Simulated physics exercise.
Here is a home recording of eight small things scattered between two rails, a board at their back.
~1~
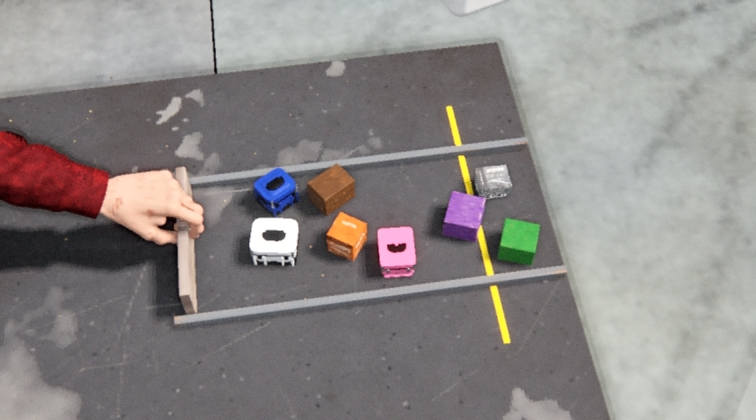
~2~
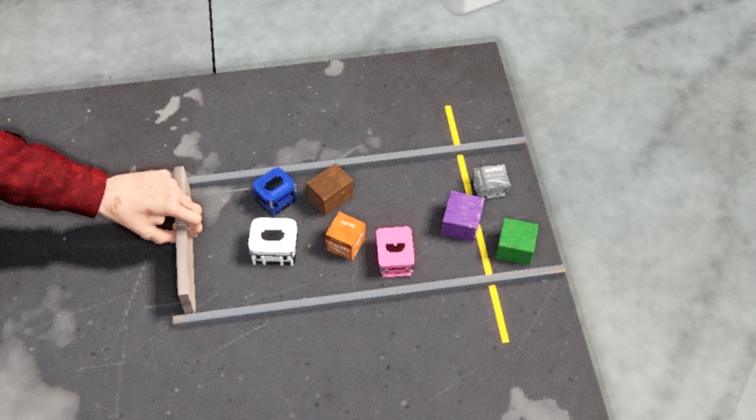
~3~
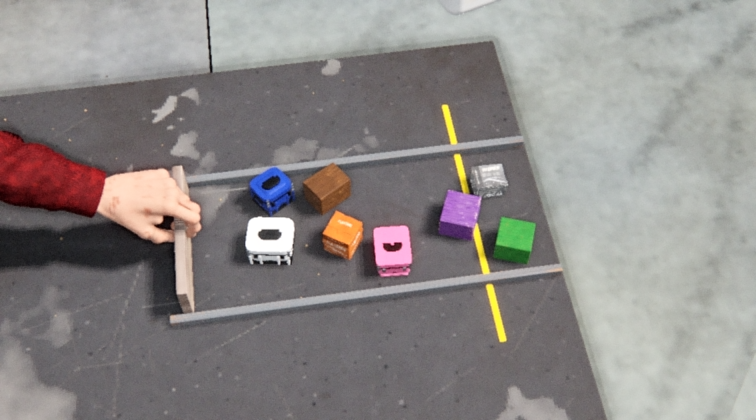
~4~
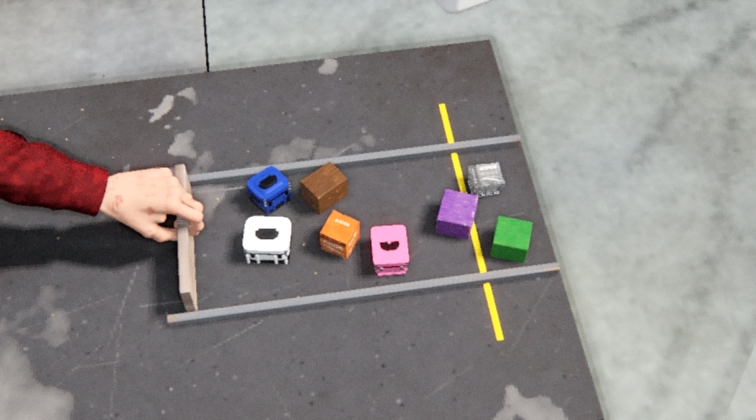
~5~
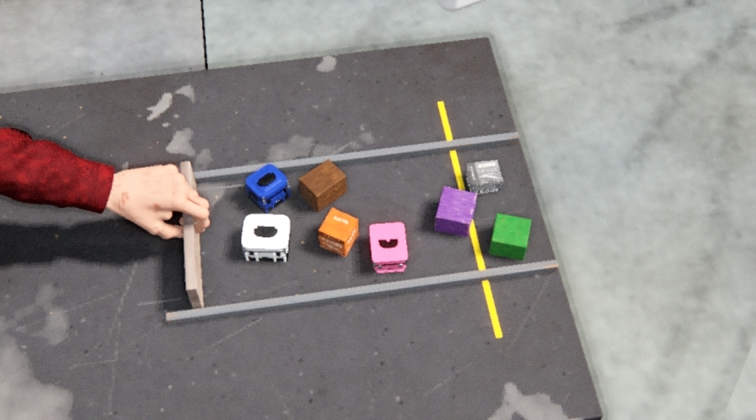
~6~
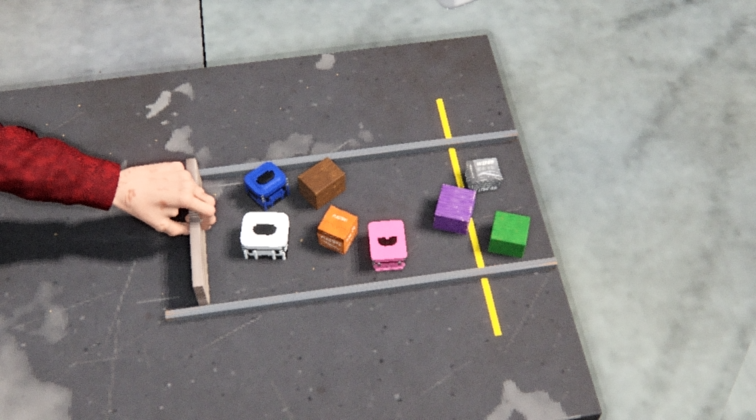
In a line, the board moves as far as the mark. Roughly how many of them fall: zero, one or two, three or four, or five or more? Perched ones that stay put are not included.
One or two.
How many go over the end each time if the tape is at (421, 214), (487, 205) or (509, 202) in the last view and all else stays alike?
0, 4, 5.
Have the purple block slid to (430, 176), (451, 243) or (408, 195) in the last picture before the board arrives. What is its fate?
Place by place: It is pushed off, it is safe, it is pushed off.
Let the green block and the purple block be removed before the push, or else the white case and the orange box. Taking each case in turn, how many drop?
First try 1, second try 1.
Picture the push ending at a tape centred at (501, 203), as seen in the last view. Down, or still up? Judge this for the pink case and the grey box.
The pink case stays put, the grey box goes down.
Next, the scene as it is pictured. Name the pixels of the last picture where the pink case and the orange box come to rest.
In the last view, the middles sit near (499, 244) and near (520, 181).
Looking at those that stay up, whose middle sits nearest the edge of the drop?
The green block ends nearest.
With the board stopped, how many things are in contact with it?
All in all, 3.
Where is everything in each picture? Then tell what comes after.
Green block (519, 242); grey box (493, 182); purple block (464, 217); board (186, 240); tape (476, 215), in the first frame.
Grey box (491, 182); brown block (330, 190), in the second frame.
Purple block (460, 215); white case (271, 241), in the third frame.
Green block (511, 239); pink case (390, 251), in the fourth frame.
Grey box (484, 177); blue case (268, 188), in the fifth frame.
Green block (509, 234); grey box (483, 175); purple block (455, 210); board (198, 231); tape (466, 207), in the sixth frame.
Early on, none off yet; green block at rest near (509, 234); grey box at rest near (483, 175); purple block at rest near (455, 210).
A while later, none off yet; green block at rest near (509, 234); grey box at rest near (483, 175); purple block travelled a little near (475, 209).
Finally, the number that fall off is one or two; lost, purple block and grey box.
